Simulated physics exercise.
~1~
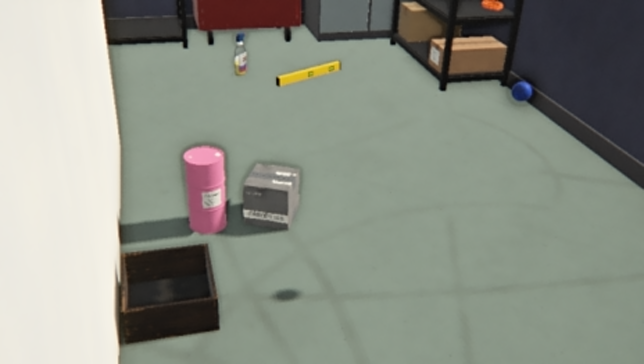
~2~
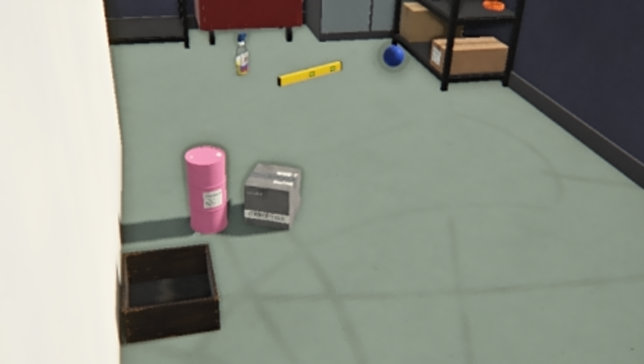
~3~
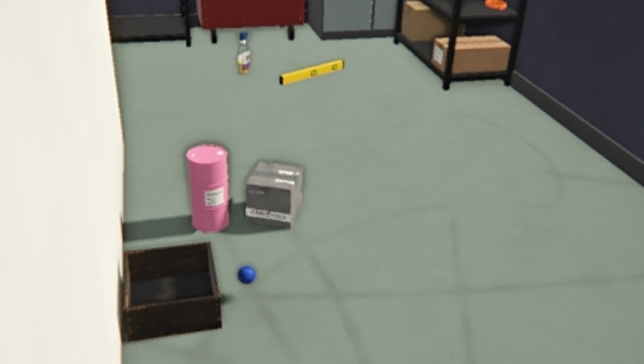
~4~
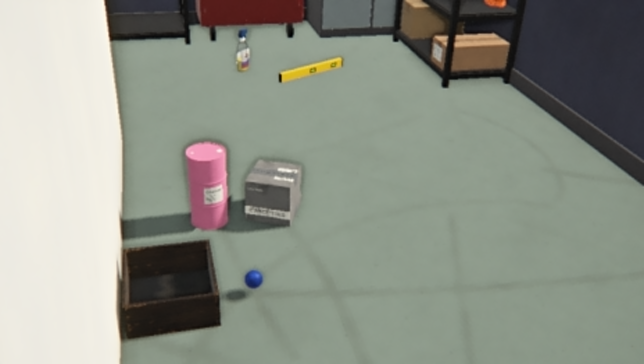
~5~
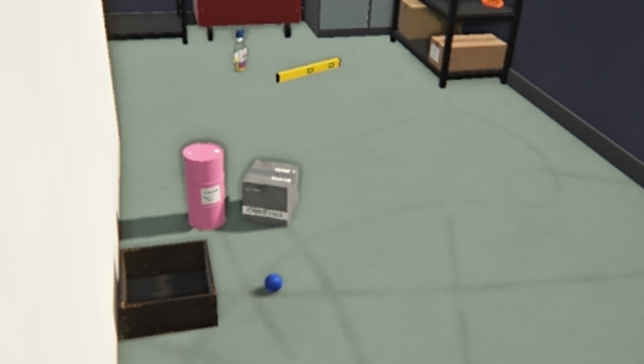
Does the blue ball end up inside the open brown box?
No, it ends up outside the box, a short way to its right.
